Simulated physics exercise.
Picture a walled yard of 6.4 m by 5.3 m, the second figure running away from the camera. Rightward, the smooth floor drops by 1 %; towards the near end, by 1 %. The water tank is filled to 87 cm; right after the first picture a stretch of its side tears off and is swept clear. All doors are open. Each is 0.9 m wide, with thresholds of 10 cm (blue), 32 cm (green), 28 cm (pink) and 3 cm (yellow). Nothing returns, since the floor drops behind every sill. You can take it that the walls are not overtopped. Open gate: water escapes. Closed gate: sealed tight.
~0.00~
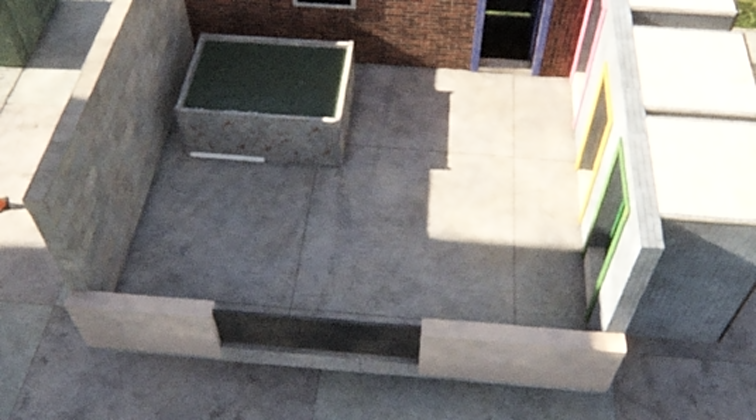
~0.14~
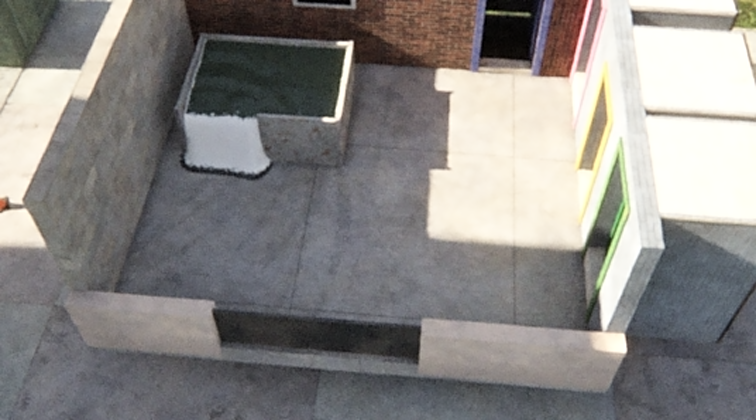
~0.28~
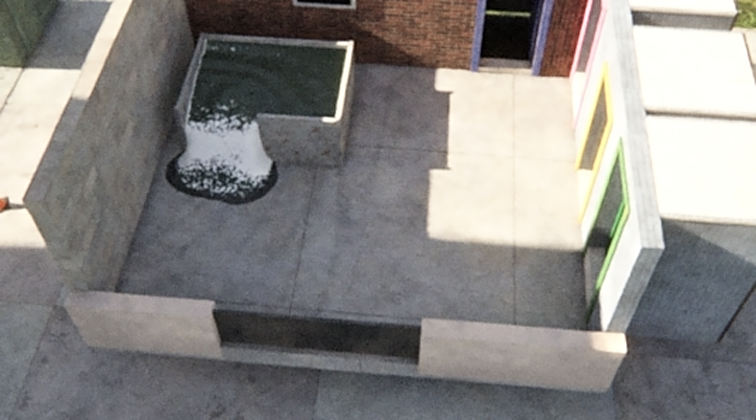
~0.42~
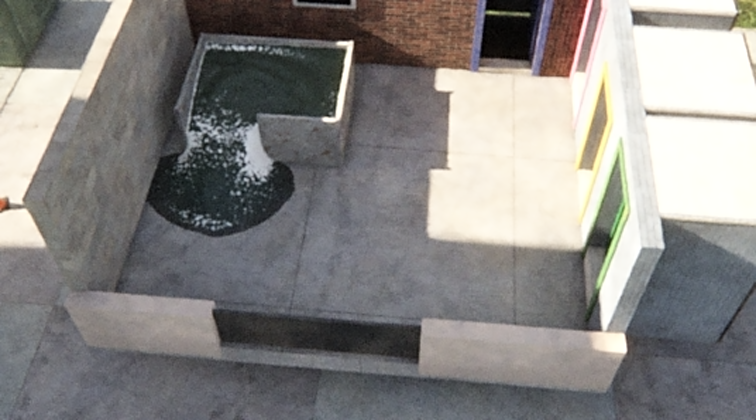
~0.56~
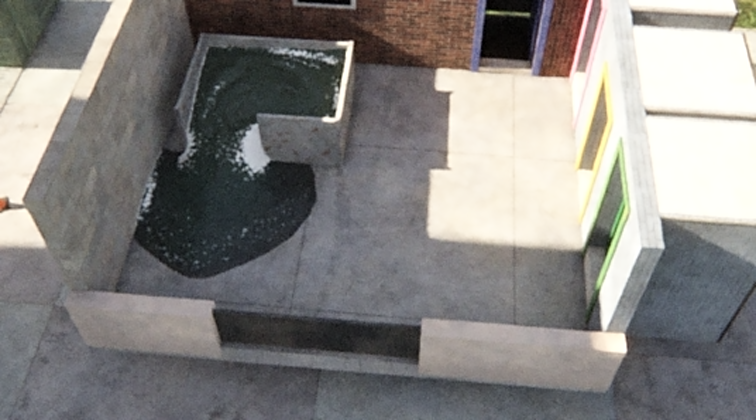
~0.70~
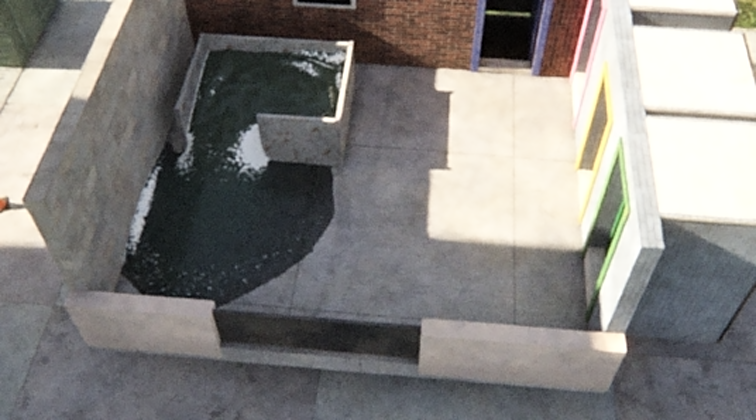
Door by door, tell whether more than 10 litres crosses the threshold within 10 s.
At the end, at the blue door the limit will be broken. At the green door the limit will hold. At the pink door the limit will hold. At the yellow door the limit will be broken.
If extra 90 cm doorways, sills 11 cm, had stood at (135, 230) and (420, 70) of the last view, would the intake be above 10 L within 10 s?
The first doorway goes beyond and the second stays inside.
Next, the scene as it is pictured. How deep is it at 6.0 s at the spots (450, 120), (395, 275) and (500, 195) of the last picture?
Depths: About 3, 7 and 12 centimetres.
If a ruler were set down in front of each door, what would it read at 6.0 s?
Centimetres: Blue 16 / green 22 / pink 14 / yellow 10.
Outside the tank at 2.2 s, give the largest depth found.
Depth: Approx. 52 cm.
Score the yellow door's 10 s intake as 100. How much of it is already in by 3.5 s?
Estimate: Around 0 per cent.
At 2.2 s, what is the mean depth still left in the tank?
Roughly 40 cm on average.
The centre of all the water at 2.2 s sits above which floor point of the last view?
I'd put it close to (247, 199).
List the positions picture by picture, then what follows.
In the first picture, still water, 87 cm deep, in the water tank at (268, 79).
In the second picture, water pours out at (224, 139) and has run 0.7 m, to (264, 171); typically 11 cm deep outside, 87 cm at the water tank's back.
In the third picture, the front is at (249, 198), 1.0 m from the gap at (225, 142); 1.1 m2 of floor is under water; 85 cm left at the back of the water tank.
In the fourth picture, the front is at (220, 233), 1.5 m from the gap at (225, 143); 2.4 m2 of floor is under water; 78 cm left at the back of the water tank.
In the fifth picture, water pours out at (225, 143) and has run 2.2 m, to (192, 273); typically 8 cm deep outside, 74 cm at the water tank's back.
In the sixth picture, water pours out at (225, 143) and has run 2.8 m, to a hidden place; typically 7 cm deep outside, 74 cm at the water tank's back.
After 1.4 s water covers 30 % of the floor and is deepest (68 cm) near (106, 320); blue door not reached, green door not reached, pink door not reached, yellow door not reached.
After 2.2 s water covers 35 % of the floor and is deepest (52 cm) near (119, 321); blue door not reached, green door not reached, pink door not reached, yellow door not reached.
After 3.5 s water covers 60 % of the floor and is deepest (38 cm) near (584, 363); blue door not reached, green door 34 cm at the sill, 0 L in, pink door not reached, yellow door not reached.
After 6.0 s water covers 85 % of the floor and is deepest (26 cm) near (584, 363); blue door 16 cm at the sill, 3 L in, green door 22 cm at the sill, 2 L in, pink door 14 cm at the sill, 0 L in, yellow door 10 cm at the sill, 80 L in.
After 10.0 s water covers 95 % of the floor and is deepest (16 cm) near (584, 363); blue door 13 cm at the sill, 88 L in, green door 14 cm at the sill, 2 L in, pink door 16 cm at the sill, 0 L in, yellow door 8 cm at the sill, 166 L in.
